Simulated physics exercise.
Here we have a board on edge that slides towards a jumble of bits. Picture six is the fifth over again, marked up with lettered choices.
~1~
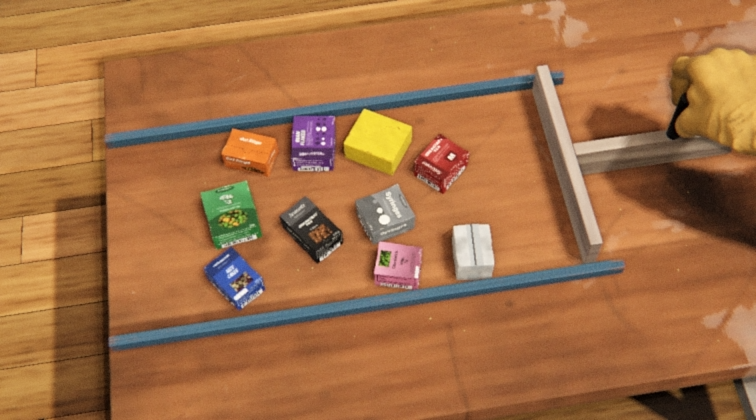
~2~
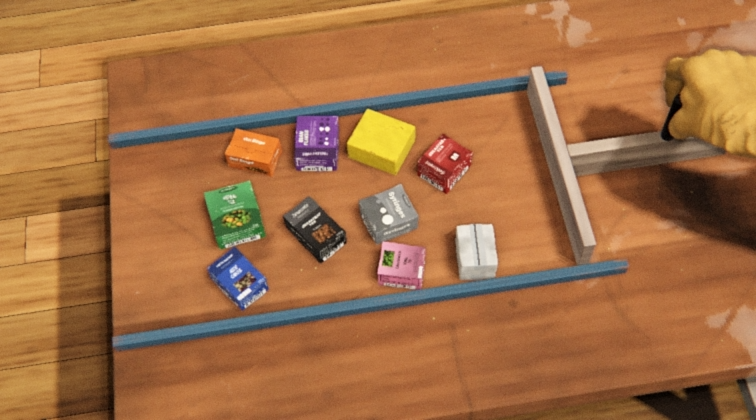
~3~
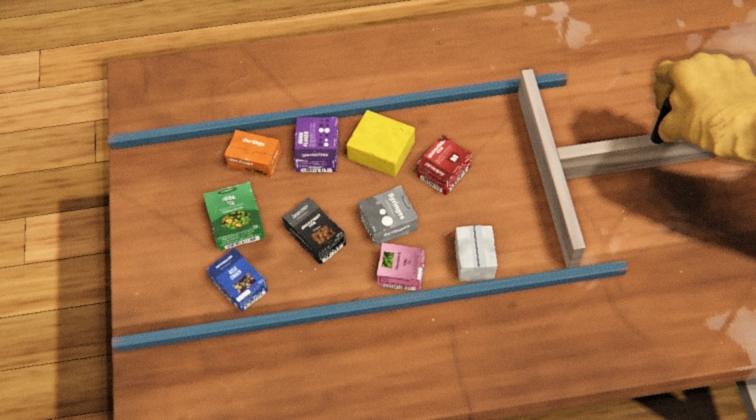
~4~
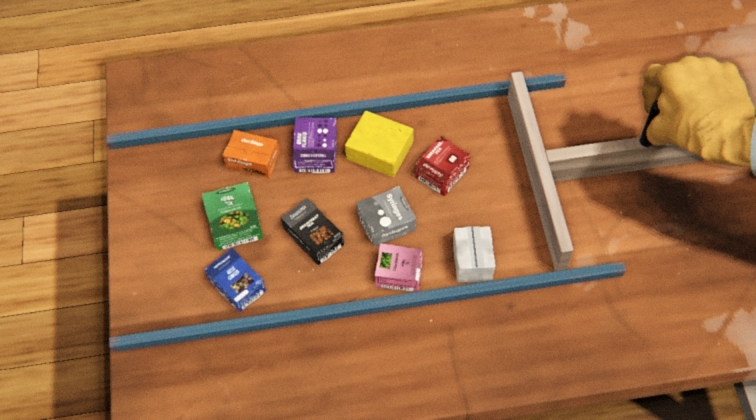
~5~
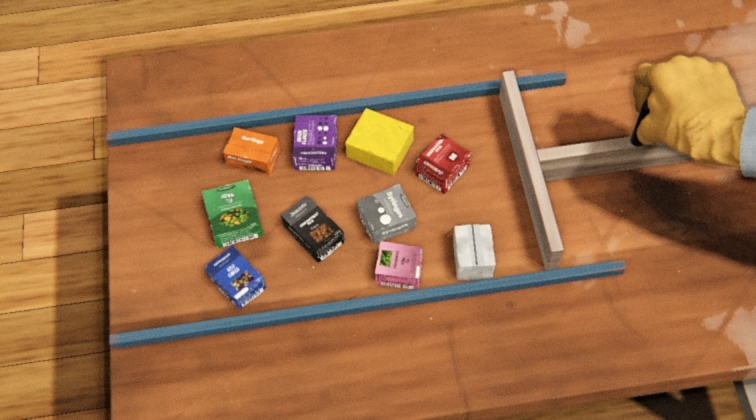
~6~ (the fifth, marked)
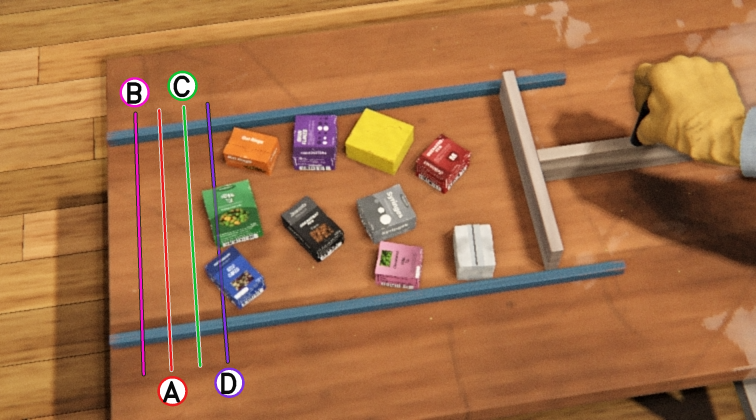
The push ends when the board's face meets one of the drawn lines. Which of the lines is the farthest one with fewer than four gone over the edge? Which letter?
Line C.
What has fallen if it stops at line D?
The orange packet goes over.
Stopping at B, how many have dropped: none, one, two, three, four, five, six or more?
In all, six or more.
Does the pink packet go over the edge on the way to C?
By then, no.
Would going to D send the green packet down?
No.
On the marked copy, A at (165, 230); B at (139, 234); C at (191, 227); D at (217, 223).
Taking C. A third of the way, board (410, 173); pink packet (360, 273); white box (400, 264).
Two thirds of the way, board (287, 190); orange packet (164, 166); green packet (182, 211).
When it is over, board (189, 204); green packet over the edge; blue packet over the edge; three fallen.
As for the rest, A drops six; B drops six; D is within the limit but short.
